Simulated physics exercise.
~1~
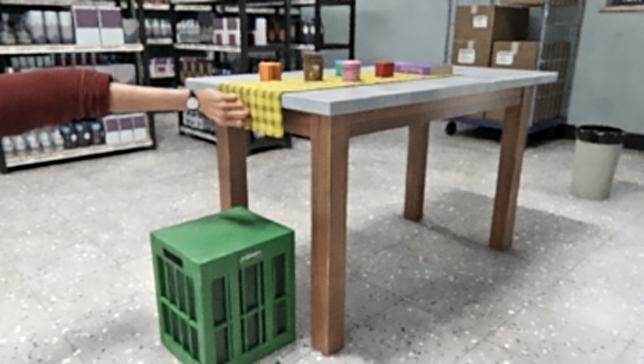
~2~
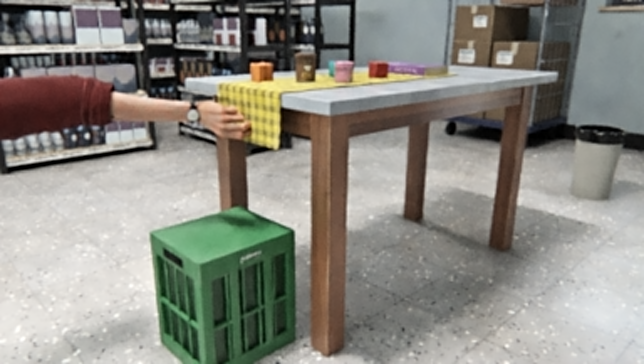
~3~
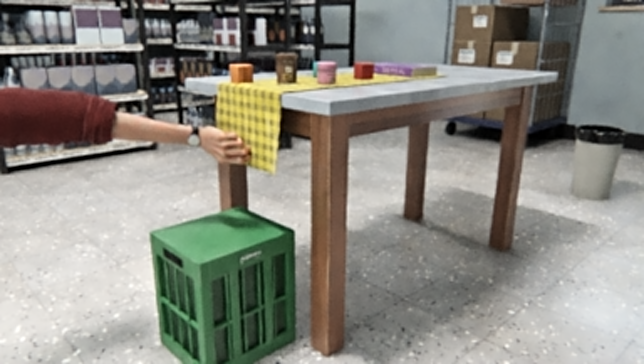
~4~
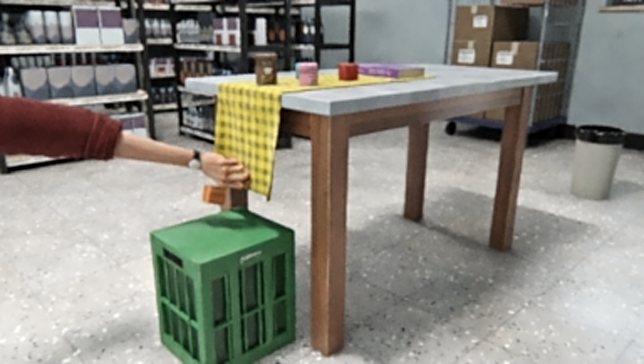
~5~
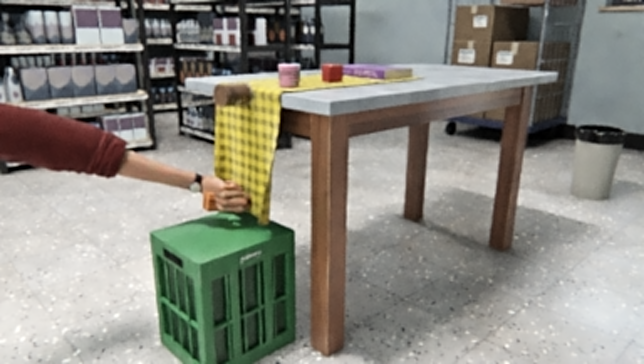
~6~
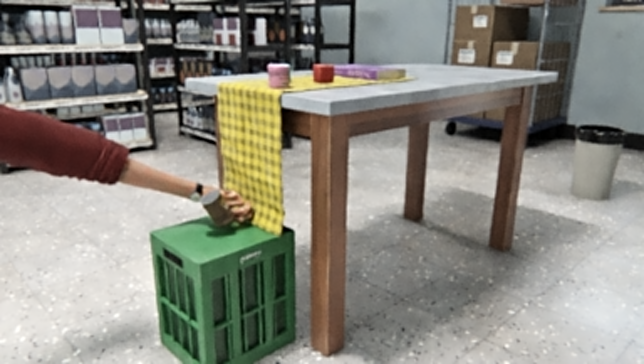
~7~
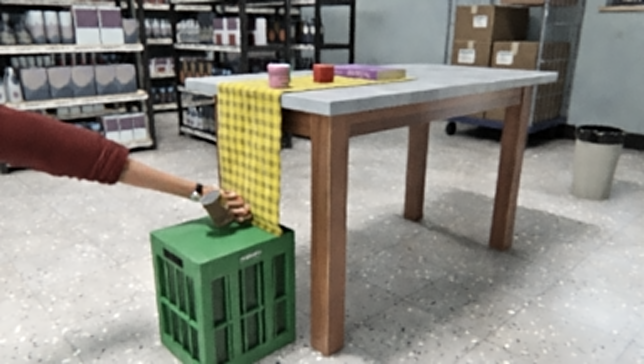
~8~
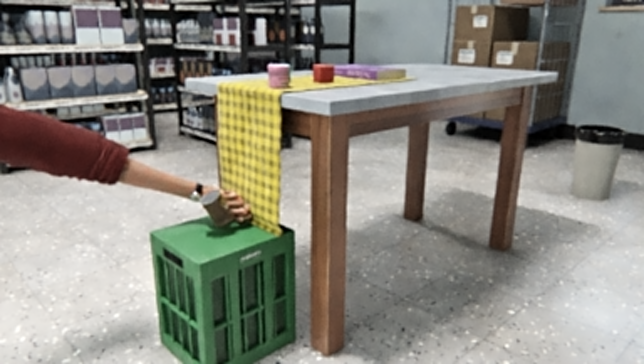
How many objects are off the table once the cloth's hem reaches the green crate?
Two objects are off the table, the orange cube and the brown can.
